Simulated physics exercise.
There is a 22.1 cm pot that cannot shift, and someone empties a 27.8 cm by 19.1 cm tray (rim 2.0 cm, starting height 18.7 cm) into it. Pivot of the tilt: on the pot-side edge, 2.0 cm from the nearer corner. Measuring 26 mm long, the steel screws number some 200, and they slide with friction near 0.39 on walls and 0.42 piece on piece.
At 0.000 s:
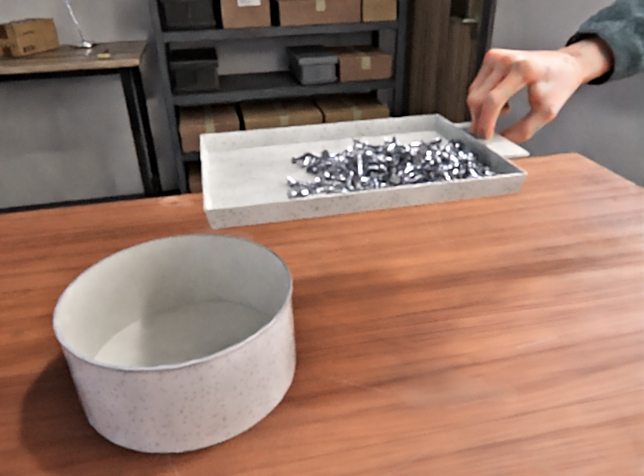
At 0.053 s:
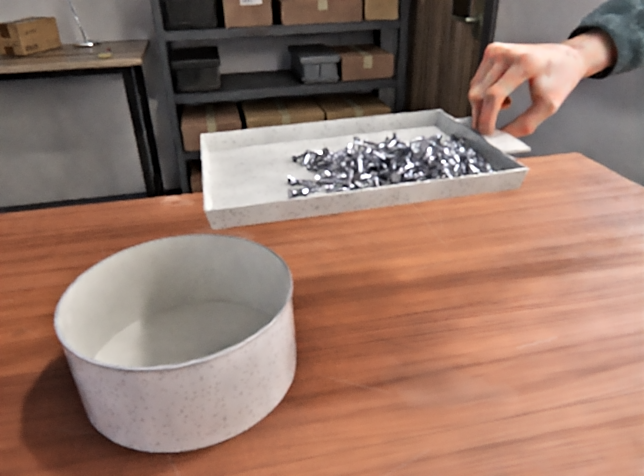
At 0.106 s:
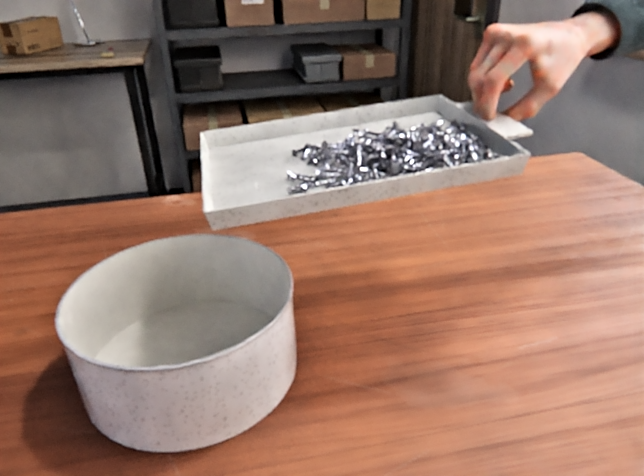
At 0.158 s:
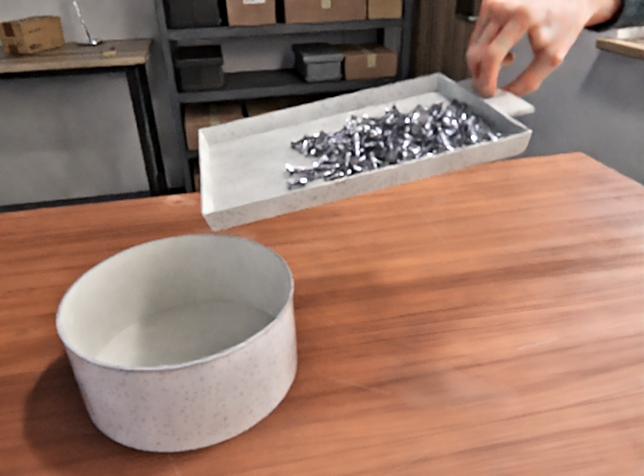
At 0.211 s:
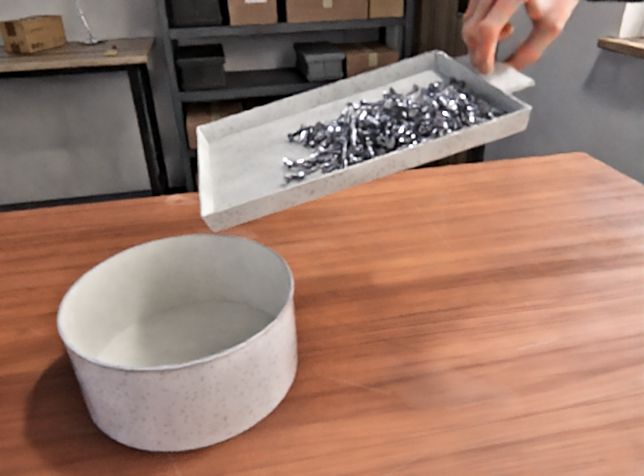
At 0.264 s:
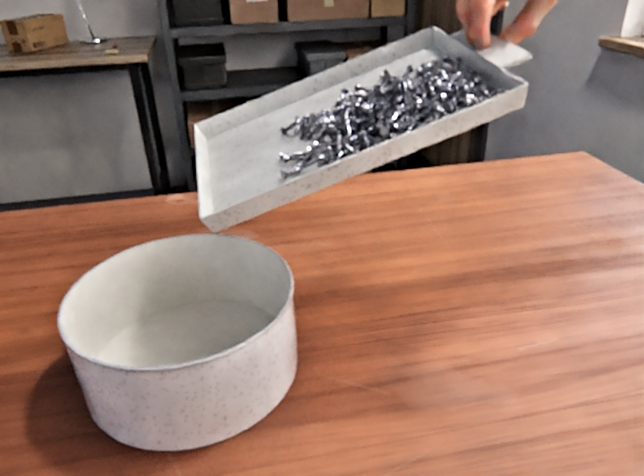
The video shows a hand holding a shallow pale tray of small shiny metal screws above a wooden table, raising its right end so the tray slants down toward the left, near a round, empty speckled pot.
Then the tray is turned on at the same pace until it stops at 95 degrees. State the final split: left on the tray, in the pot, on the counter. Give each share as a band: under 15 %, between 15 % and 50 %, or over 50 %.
Shares by band: Tray under 15 %, pot over 50 %, counter under 15 %.
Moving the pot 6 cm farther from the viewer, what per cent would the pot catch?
Around 55 per cent.
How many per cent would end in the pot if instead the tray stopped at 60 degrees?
I'd put it at close to 80 per cent.
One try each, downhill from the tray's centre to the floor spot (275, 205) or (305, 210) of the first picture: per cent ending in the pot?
The share comes to about 95 in a hundred, then about 60 in a hundred.
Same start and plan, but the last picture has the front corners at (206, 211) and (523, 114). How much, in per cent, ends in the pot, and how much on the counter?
Pot: 95, counter: 5.
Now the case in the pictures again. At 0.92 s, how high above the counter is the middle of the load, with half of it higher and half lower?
I'd say near 8 cm.
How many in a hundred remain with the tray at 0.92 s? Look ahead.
Close to 25 in a hundred parts of the load.
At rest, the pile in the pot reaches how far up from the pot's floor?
Close to 3.0 cm up.
Then, at 0.66 s, tilt 56 degrees; the tray holds 100 %, the pot 0 %.
After 0.92 s, tilt 80 degrees; the tray holds 25 %, the pot 60 %.
After 1.29 s, tilt 95 degrees; the tray holds 0 %, the pot 95 %.
By 2.4 s all is still; tray 0 %, pot 100 %, counter 0 %.
